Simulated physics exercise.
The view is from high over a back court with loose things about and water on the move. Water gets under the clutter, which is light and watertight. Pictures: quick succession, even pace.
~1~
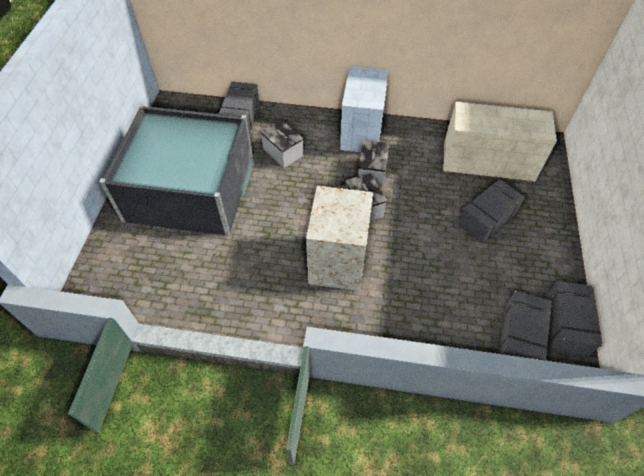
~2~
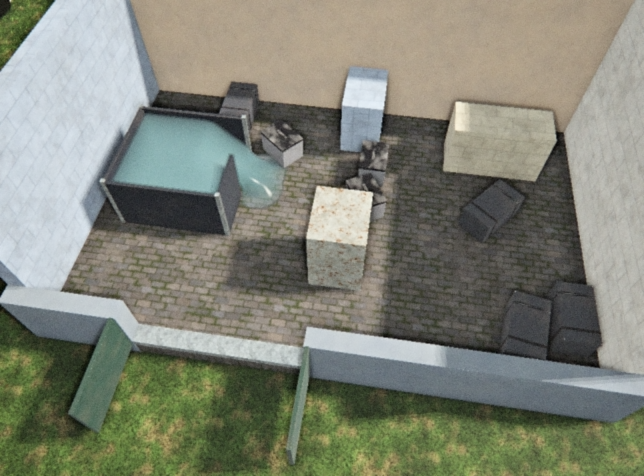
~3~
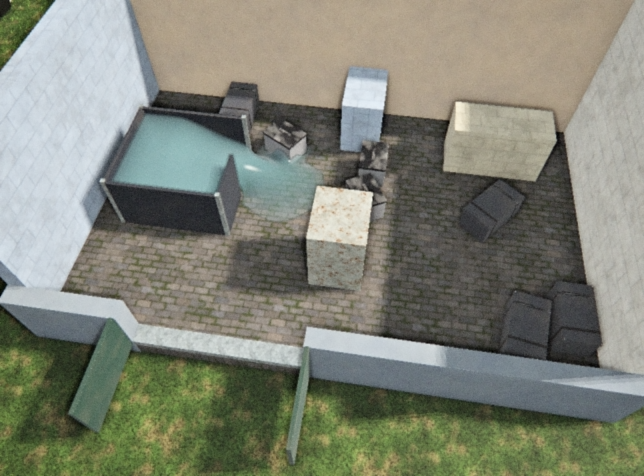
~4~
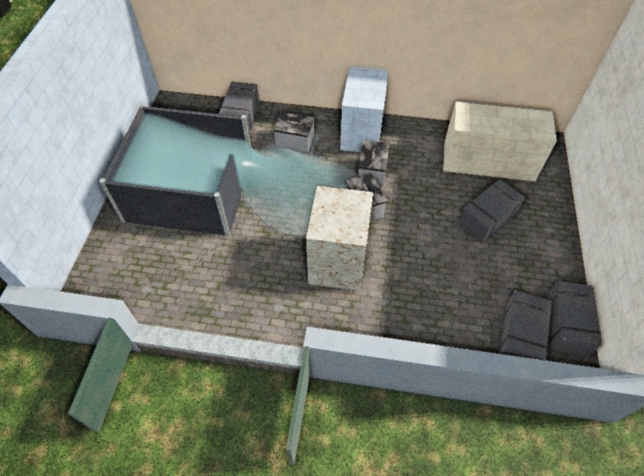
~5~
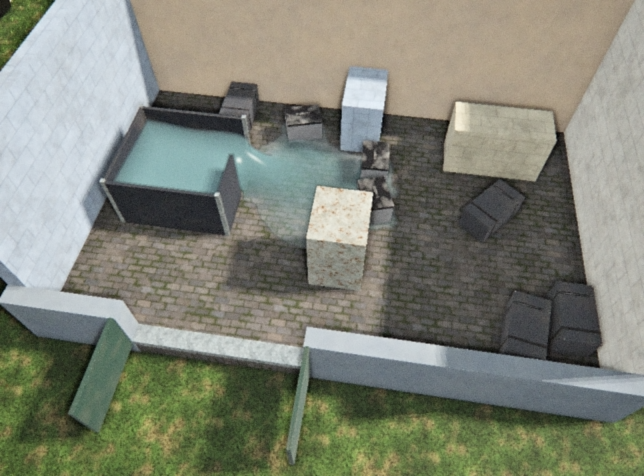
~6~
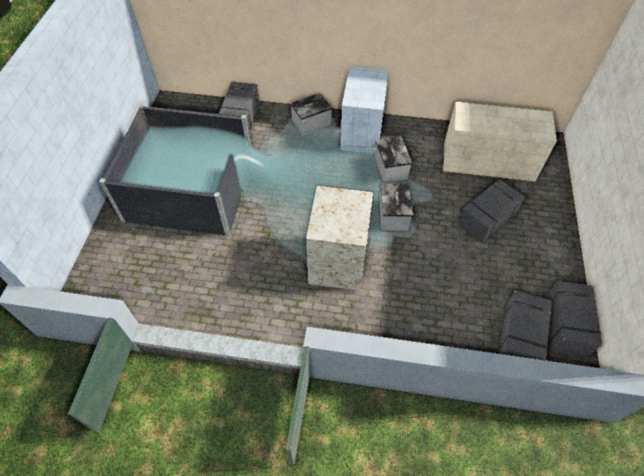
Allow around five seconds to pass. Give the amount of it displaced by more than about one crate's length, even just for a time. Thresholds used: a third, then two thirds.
My call: Two thirds or above.
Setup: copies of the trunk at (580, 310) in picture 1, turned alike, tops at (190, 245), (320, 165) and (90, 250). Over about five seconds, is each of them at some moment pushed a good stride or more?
The answers, in order, are remains nearby, displaced a stride and remains nearby.
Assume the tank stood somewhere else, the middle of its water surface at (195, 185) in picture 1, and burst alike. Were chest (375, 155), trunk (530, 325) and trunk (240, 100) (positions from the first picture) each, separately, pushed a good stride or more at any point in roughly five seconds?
Taking them in turn: Got sent well off; got sent well off; kept near its start.
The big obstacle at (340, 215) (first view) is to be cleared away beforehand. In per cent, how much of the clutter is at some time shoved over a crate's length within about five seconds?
Close to 100 percent, I reckon.
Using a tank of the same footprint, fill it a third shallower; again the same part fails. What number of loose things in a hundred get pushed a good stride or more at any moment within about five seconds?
90 in a hundred, or close to it.
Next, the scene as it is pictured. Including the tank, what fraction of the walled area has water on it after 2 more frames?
I reckon around 30 per cent.
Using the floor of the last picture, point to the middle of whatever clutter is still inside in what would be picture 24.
The average lies close to (420, 234).
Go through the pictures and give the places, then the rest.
A chest at (281, 135) rests on the ground; a chest at (366, 190), on the bottom; 0 of 7 have shifted, in the first frame.
A chest at (281, 135) rests on the ground; a chest at (366, 190) rests on the ground; 0 of 7 have shifted, in the second frame.
A chest at (285, 133), on the bottom, close to its start; a chest at (366, 190), on the bottom; 1 of 7 have shifted, in the third frame.
A chest at (294, 124), on the bottom, close to its start; a chest at (366, 190), on the bottom; 1 of 7 have shifted, in the fourth frame.
A chest at (303, 114), on the bottom, a stride from its start; a chest at (375, 193), on the bottom, close to its start; 2 of 7 have shifted, in the fifth frame.
A chest at (311, 105), on the bottom, a stride from its start; a chest at (396, 199) rests on the ground, a stride from its start; 3 of 7 have shifted, in the sixth frame.
A moment on, 3 of 7 are well off their spots; 0 afloat.
Next, 4 of 7 are well off their spots; 3 afloat.
Later, 4 of 7 are well off their spots; 6 afloat.
In the end, 6 of 7 are well off their spots, and 7 have been at some point; 7 afloat.
